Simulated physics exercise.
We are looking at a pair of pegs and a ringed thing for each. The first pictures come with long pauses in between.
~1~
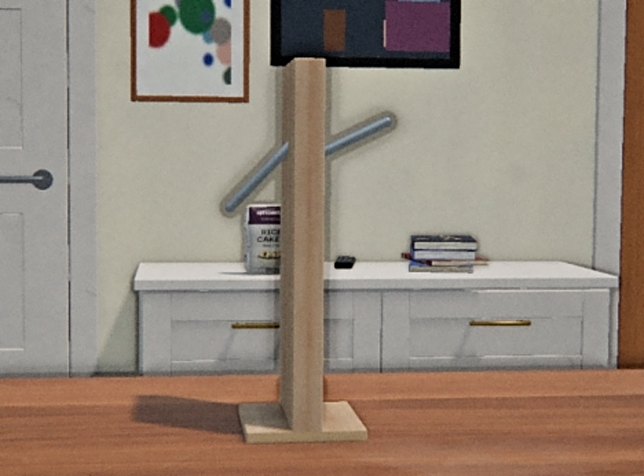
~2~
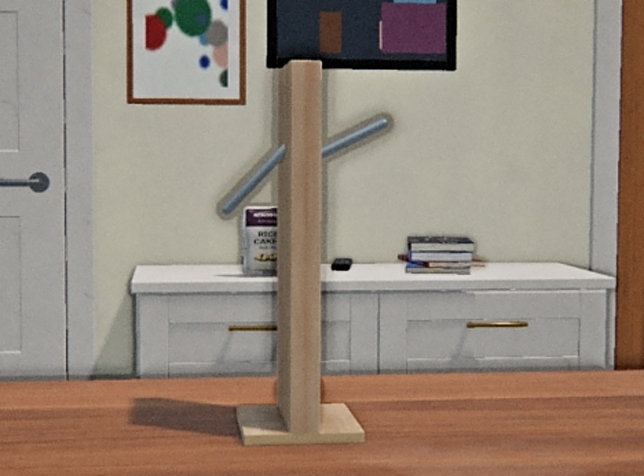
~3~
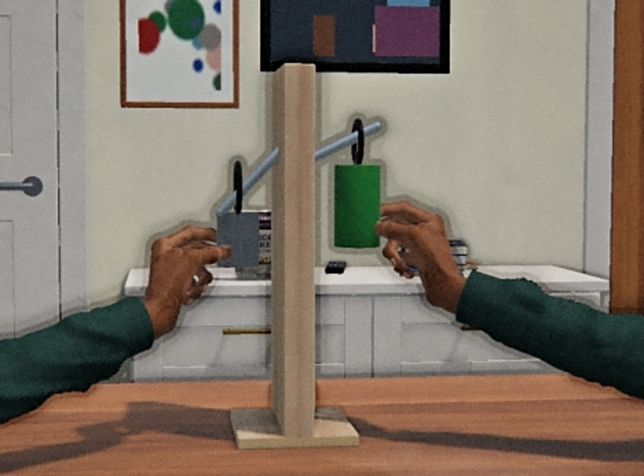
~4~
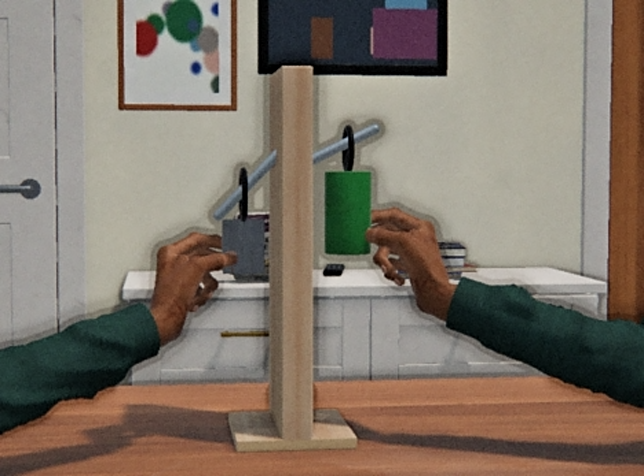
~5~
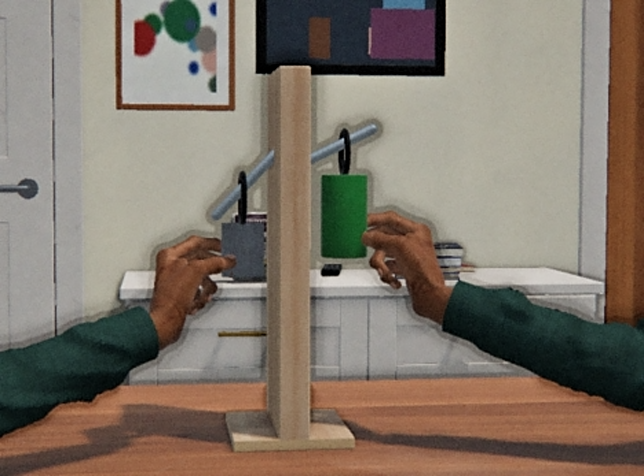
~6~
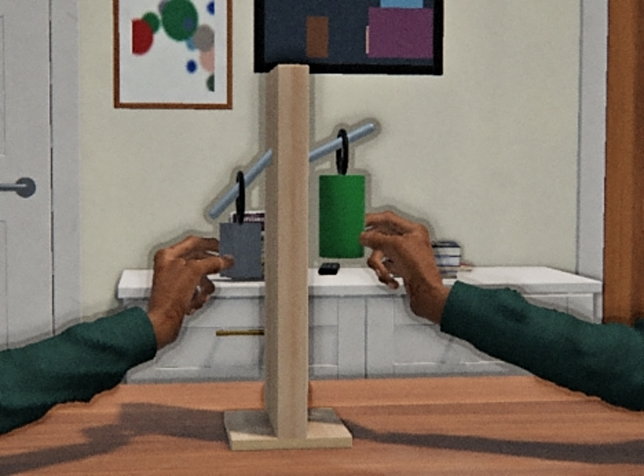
Two hands bring a small grey tag and a larger green lantern onto a slanted bar's pegs.
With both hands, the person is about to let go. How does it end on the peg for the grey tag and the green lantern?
In the end the grey tag has come down, the green lantern is still hanging.
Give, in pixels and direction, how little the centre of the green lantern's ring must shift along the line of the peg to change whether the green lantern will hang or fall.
Going right by 32 pixels does it.
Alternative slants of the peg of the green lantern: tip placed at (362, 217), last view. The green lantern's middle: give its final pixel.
(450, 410), roughly.
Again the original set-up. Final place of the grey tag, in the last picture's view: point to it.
About (248, 373).
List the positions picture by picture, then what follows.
In the first frame, peg stand (308, 247).
In the second frame, peg stand (305, 249).
In the third frame, still on the way; grey tag (238, 213); peg stand (298, 253).
In the fourth frame, still on the way; green lantern (348, 189); peg stand (296, 255).
In the fifth frame, still on the way; grey tag (242, 223); peg stand (294, 255).
In the sixth frame, in place, still held; grey tag (240, 224); green lantern (342, 193); peg stand (292, 254).
Then, 0.16 s later than the last frame, grey tag tilted by 36° near (221, 269); green lantern tilted by 22° near (333, 205).
Then, 0.32 s later than the last frame, grey tag fallen near (193, 396); green lantern tilted by 14° near (328, 206).
Then, 0.46 s later than the last frame, grey tag fallen near (227, 370); green lantern tilted by 14° near (328, 206).
When it is over, the grey tag slips down, near (249, 373); the green lantern hangs there, near (328, 206).
